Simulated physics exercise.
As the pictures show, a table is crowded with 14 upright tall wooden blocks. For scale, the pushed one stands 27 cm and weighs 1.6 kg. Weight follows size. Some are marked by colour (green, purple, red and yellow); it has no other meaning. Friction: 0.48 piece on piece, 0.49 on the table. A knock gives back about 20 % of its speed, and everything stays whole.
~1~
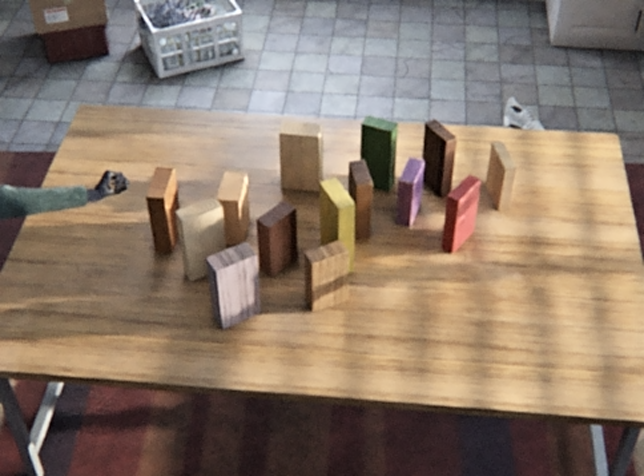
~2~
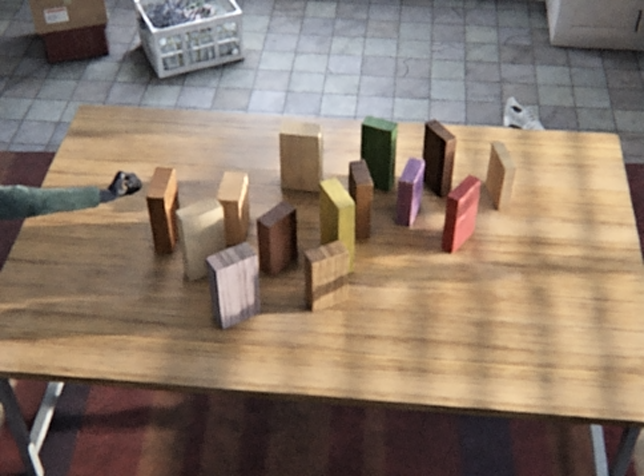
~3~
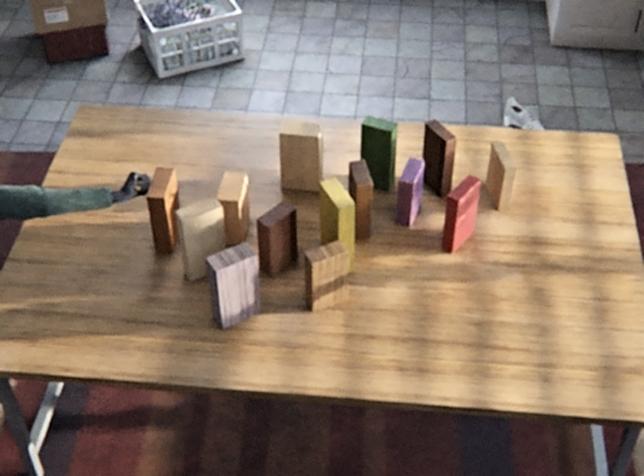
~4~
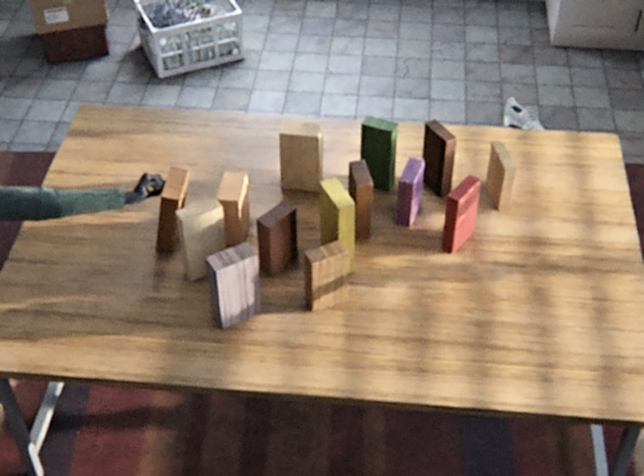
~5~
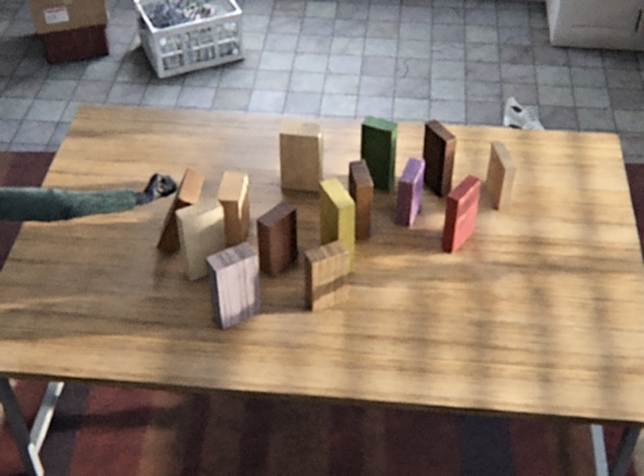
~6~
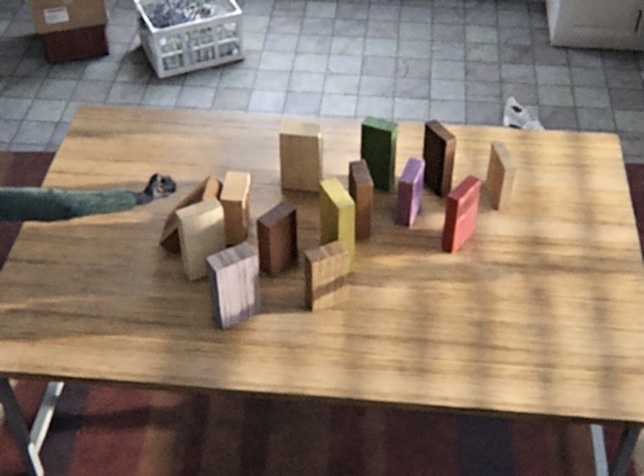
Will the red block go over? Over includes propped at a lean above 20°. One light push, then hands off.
It stays standing.
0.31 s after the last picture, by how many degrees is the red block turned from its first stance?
Some 0°.
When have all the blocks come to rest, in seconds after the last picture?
At about 0.5 s.
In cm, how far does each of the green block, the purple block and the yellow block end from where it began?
Moved: Green 0, purple 0, yellow 0.
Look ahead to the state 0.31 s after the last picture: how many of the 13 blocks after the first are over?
By then 1.
Then, 0.15 s on from the sixth picture, none of the 13 other blocks over, 1 disturbed; red block unmoved.
Then, 0.31 s on from the sixth picture, 1 of the 13 other blocks over; red block unmoved.
Finally, 1 of the 13 other blocks over; red block unmoved; yellow block unmoved; purple block unmoved. Twelve left standing. Seen by the last camera, middles, red block near (461, 214), yellow block near (337, 228).
